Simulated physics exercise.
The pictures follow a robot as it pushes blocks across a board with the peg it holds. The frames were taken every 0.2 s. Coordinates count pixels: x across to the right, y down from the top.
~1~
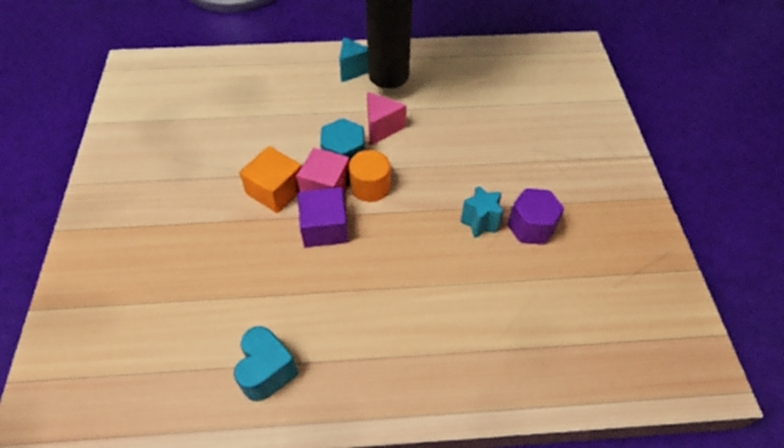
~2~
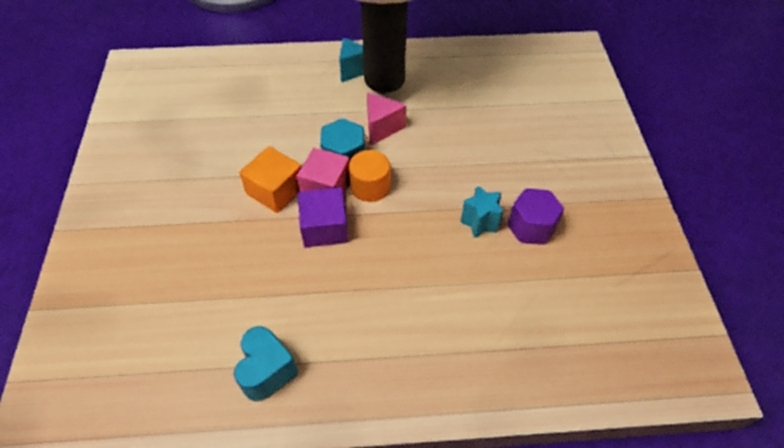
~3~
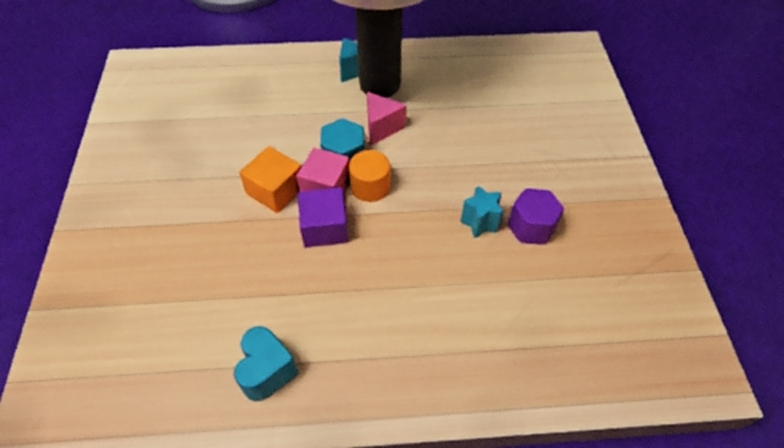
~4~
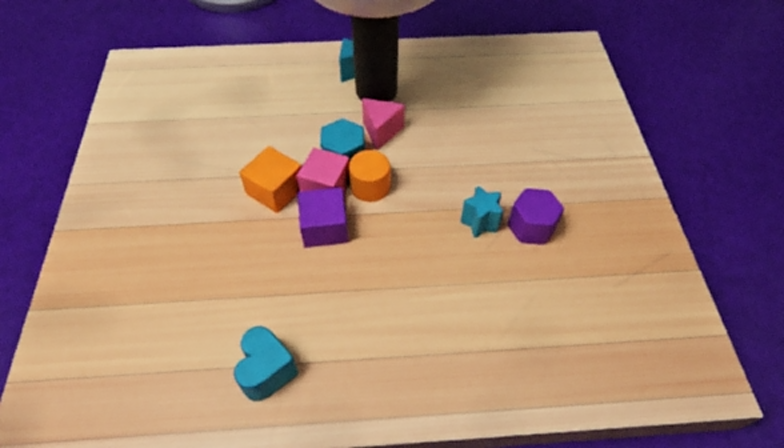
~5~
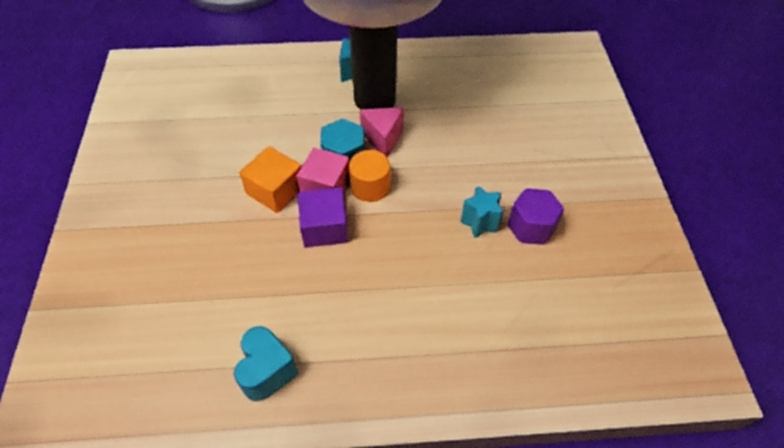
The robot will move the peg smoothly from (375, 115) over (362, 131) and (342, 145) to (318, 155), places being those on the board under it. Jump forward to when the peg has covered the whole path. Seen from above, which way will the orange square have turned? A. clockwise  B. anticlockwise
Answer: A.
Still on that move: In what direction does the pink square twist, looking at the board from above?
Seen from above, its turn is counter-clockwise.
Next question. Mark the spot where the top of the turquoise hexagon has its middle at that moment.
It is at (309, 167).
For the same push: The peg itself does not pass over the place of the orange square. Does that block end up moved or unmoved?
By then it is displaced.
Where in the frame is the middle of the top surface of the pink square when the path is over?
Its top centre is at about (312, 201).
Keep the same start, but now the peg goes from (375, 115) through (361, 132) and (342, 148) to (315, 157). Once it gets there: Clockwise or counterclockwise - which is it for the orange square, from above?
It turns clockwise.
The first path, step by step. Halfway along, peg (352, 124); pink square (319, 179); turquoise hexagon (336, 148); pink triangular block (383, 133), turned 30° anticlockwise.
At the end, peg (316, 140); orange square (258, 172), turned 20° clockwise; pink square (312, 201), turned 20° anticlockwise; turquoise hexagon (309, 167), turned 35° anticlockwise; pink triangular block (382, 133), turned 30° anticlockwise.
